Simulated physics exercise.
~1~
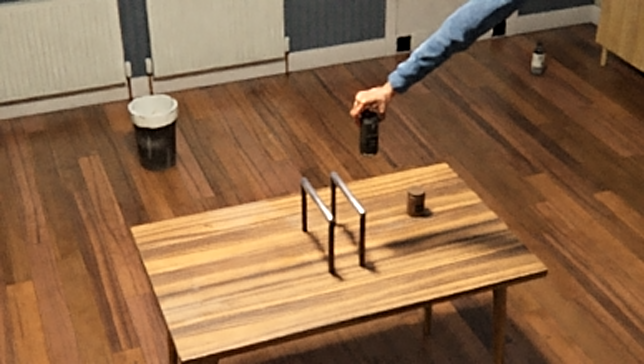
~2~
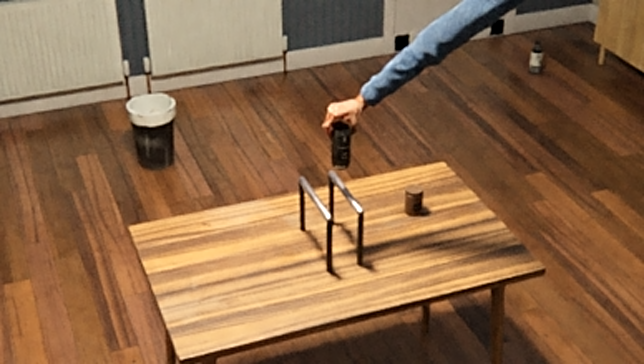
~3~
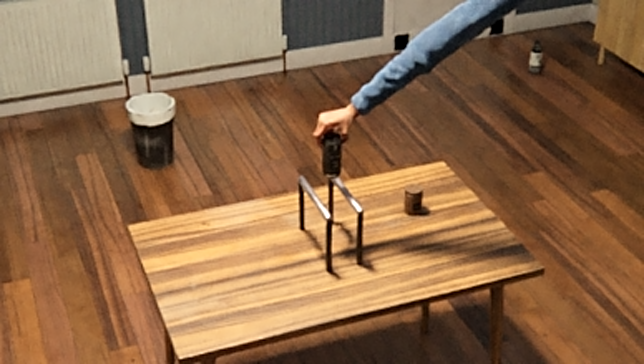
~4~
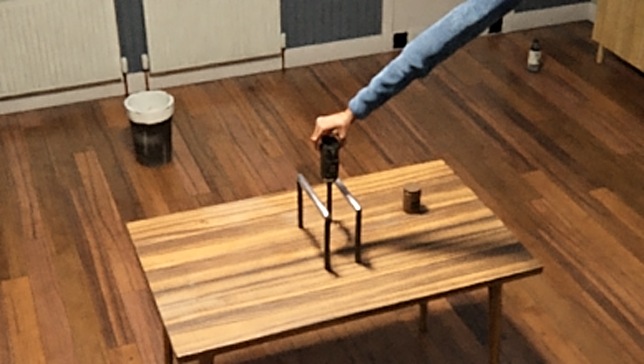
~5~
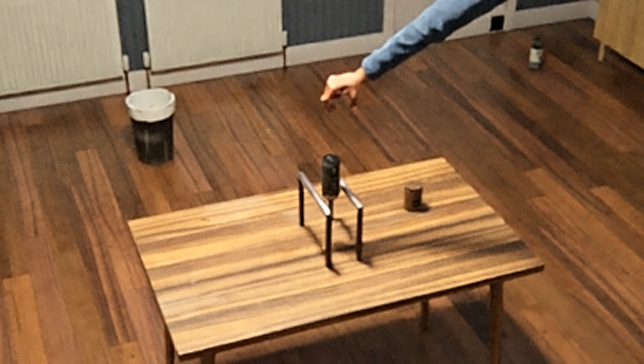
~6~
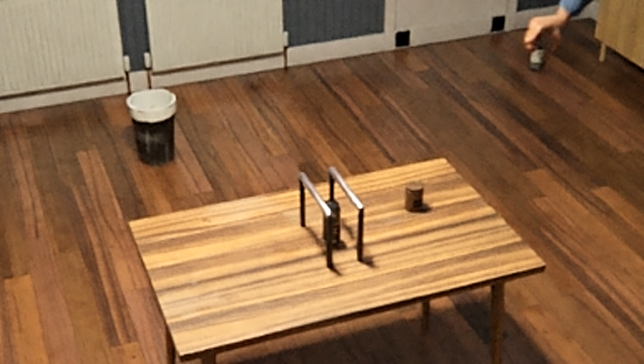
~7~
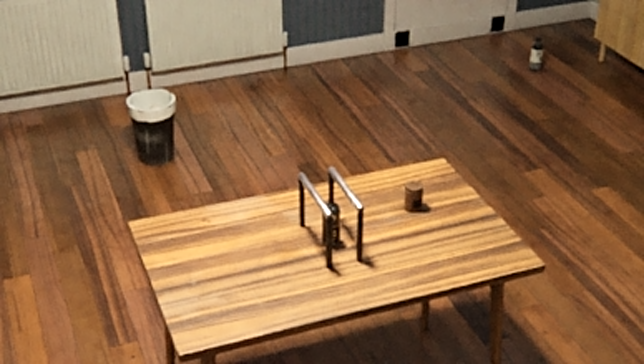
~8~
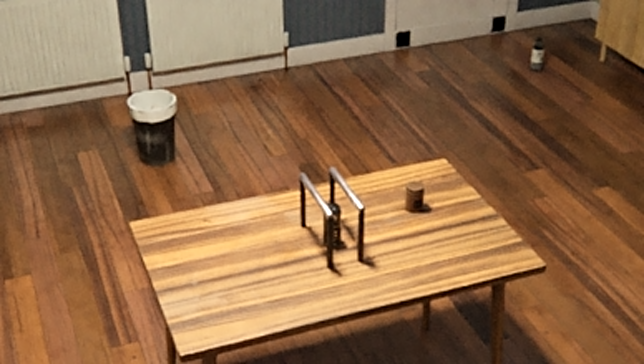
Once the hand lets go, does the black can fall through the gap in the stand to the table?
Yes, the black can drops between the two rails and comes to rest upright on the tabletop.
